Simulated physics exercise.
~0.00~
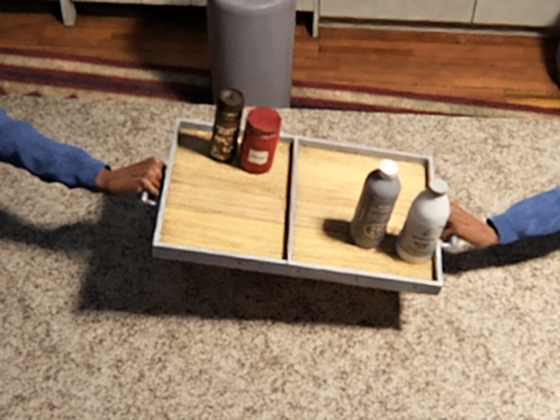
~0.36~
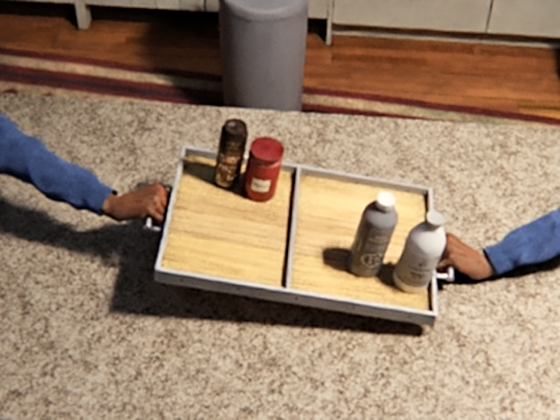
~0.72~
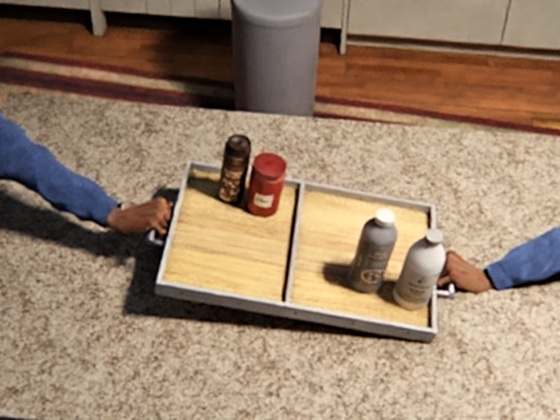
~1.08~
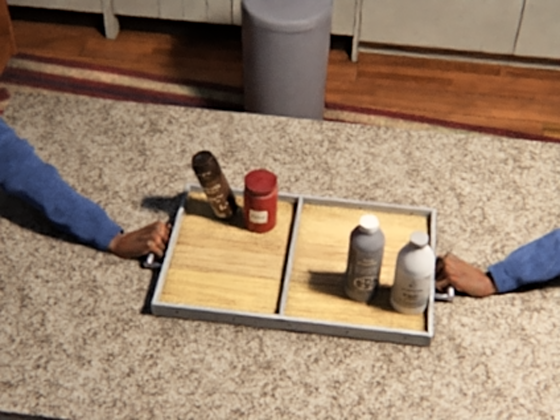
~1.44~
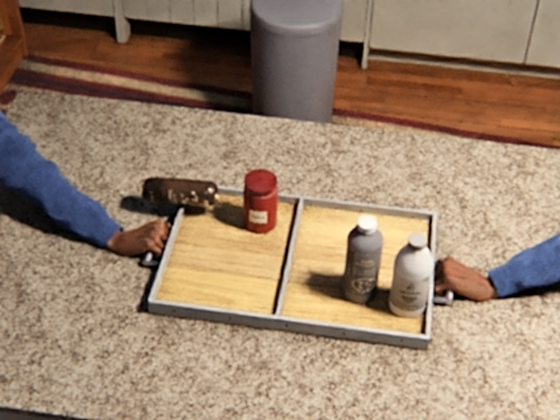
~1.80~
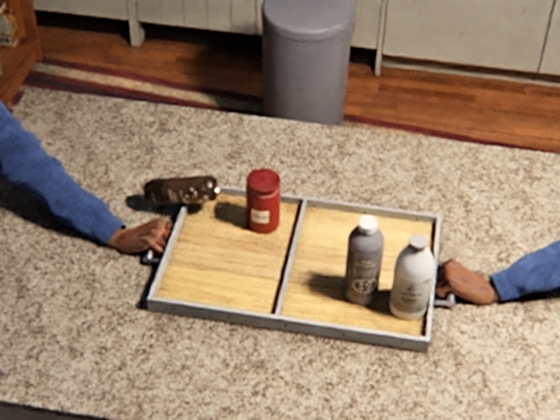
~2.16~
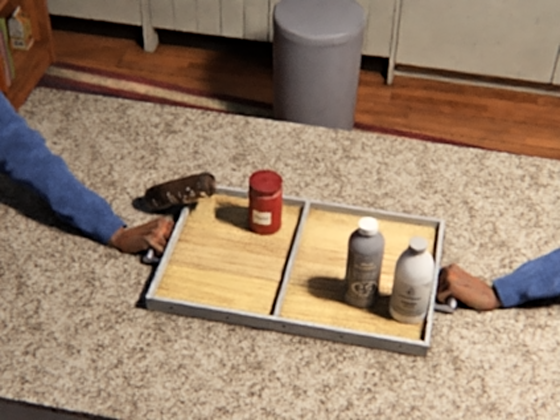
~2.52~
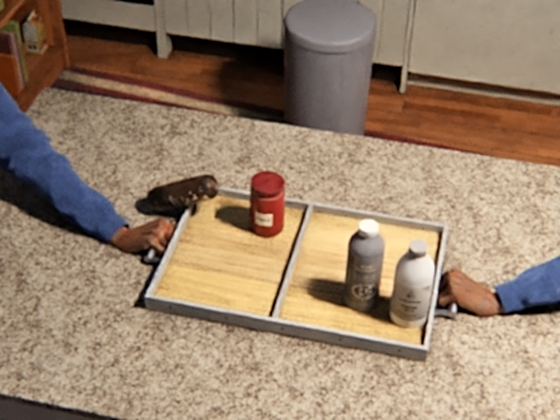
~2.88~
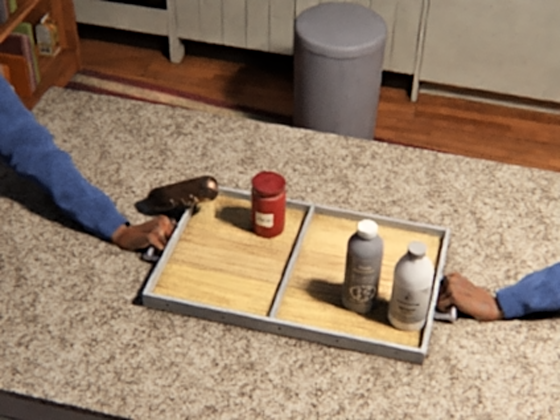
A tray lowered by two hands lands on the table, and the brown can topples off.
